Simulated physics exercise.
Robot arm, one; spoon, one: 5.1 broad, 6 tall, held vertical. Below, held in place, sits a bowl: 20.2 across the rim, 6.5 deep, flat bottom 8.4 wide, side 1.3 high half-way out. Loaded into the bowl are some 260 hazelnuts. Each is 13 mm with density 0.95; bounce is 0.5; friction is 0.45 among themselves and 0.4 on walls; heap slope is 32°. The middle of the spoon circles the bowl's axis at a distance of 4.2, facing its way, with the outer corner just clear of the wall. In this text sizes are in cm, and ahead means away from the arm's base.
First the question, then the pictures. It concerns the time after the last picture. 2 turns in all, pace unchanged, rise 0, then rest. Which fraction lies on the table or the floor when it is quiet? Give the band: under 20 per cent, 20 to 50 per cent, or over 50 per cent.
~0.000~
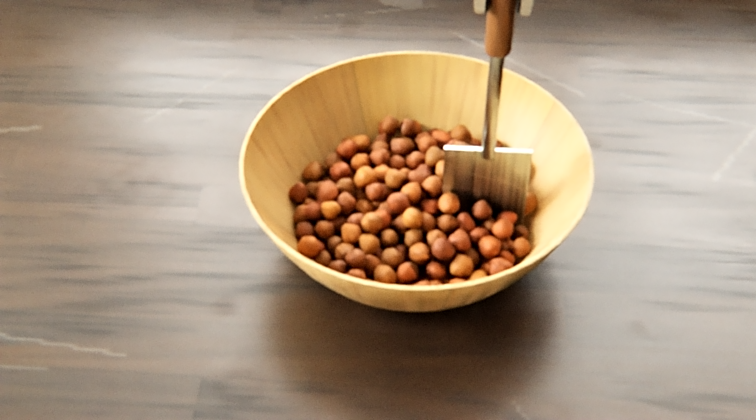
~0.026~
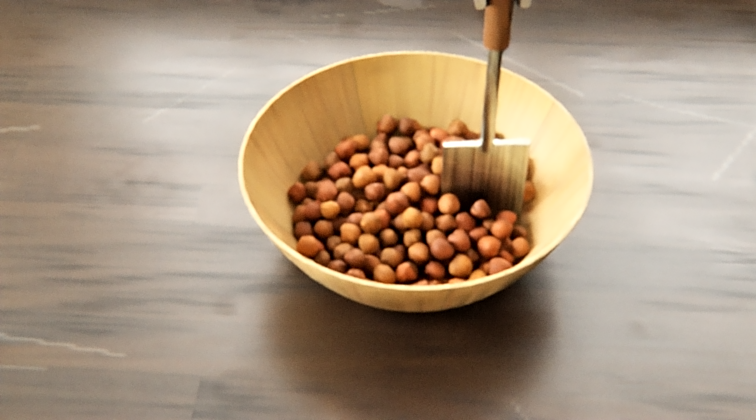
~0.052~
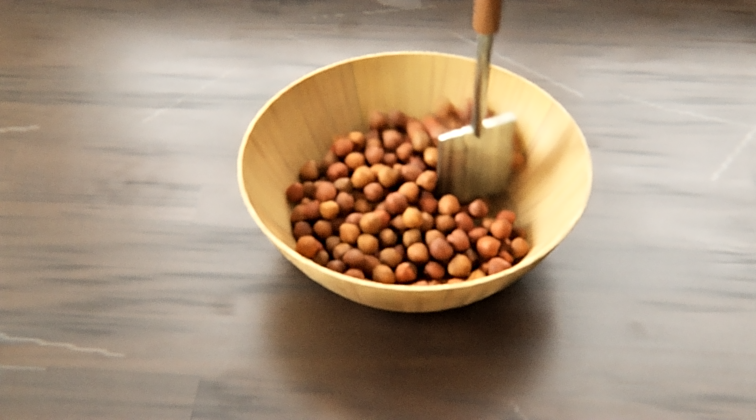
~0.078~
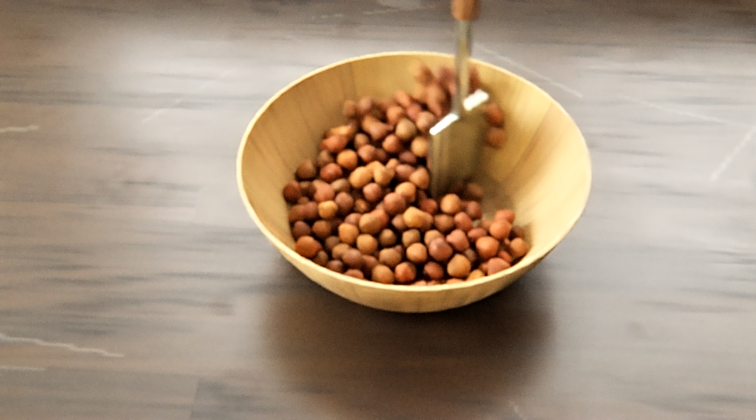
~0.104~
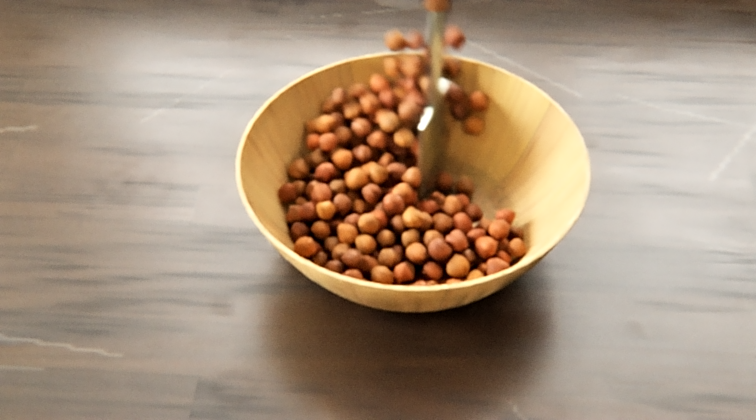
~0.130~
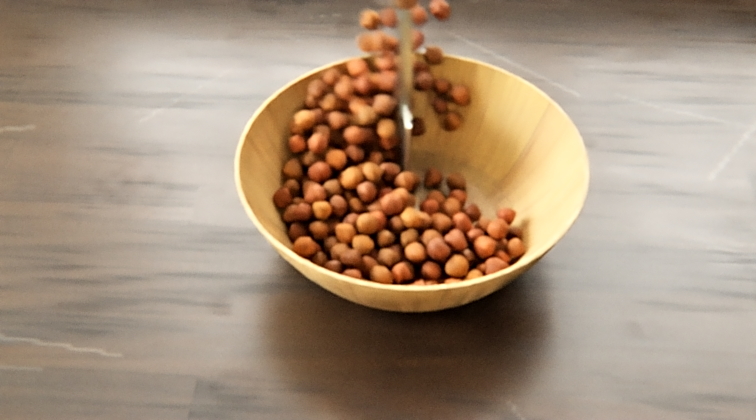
Band: 20 to 50 per cent.
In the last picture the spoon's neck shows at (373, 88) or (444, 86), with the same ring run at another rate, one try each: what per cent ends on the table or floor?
Roughly 55 per cent on the first try and 15 per cent on the second.
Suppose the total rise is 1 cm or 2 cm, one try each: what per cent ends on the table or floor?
Try one: Around 35 %; try two: Around 30 %.
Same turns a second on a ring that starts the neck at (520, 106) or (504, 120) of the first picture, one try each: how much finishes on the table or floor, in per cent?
First try about 30 per cent, second try about 45 per cent.
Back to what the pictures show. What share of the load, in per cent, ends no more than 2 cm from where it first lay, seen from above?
Around 5 in a hundred.
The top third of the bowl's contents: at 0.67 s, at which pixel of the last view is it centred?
In the last picture it sits around (297, 238).
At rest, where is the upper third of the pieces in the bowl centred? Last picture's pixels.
Close to (490, 175).
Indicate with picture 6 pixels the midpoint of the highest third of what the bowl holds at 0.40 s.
Around (527, 194).
After 0.40 s, 340° round, highest piece 12 above the table; 192 in the bowl, 42 on the table or floor, 24 in flight or on the tool.
After 0.67 s, 221° round, highest piece 10 above the table; 166 in the bowl, 83 on the table or floor, 9 in flight or on the tool.
After 1.00 s, 0° round, highest piece 7 above the table; 154 in the bowl, 104 on the table or floor.
After 1.70 s, 0° round, highest piece 5 above the table; 154 in the bowl, 104 on the table or floor.
In the end, 154 in the bowl, 104 on the table or floor. That is 40 % on the table or floor.
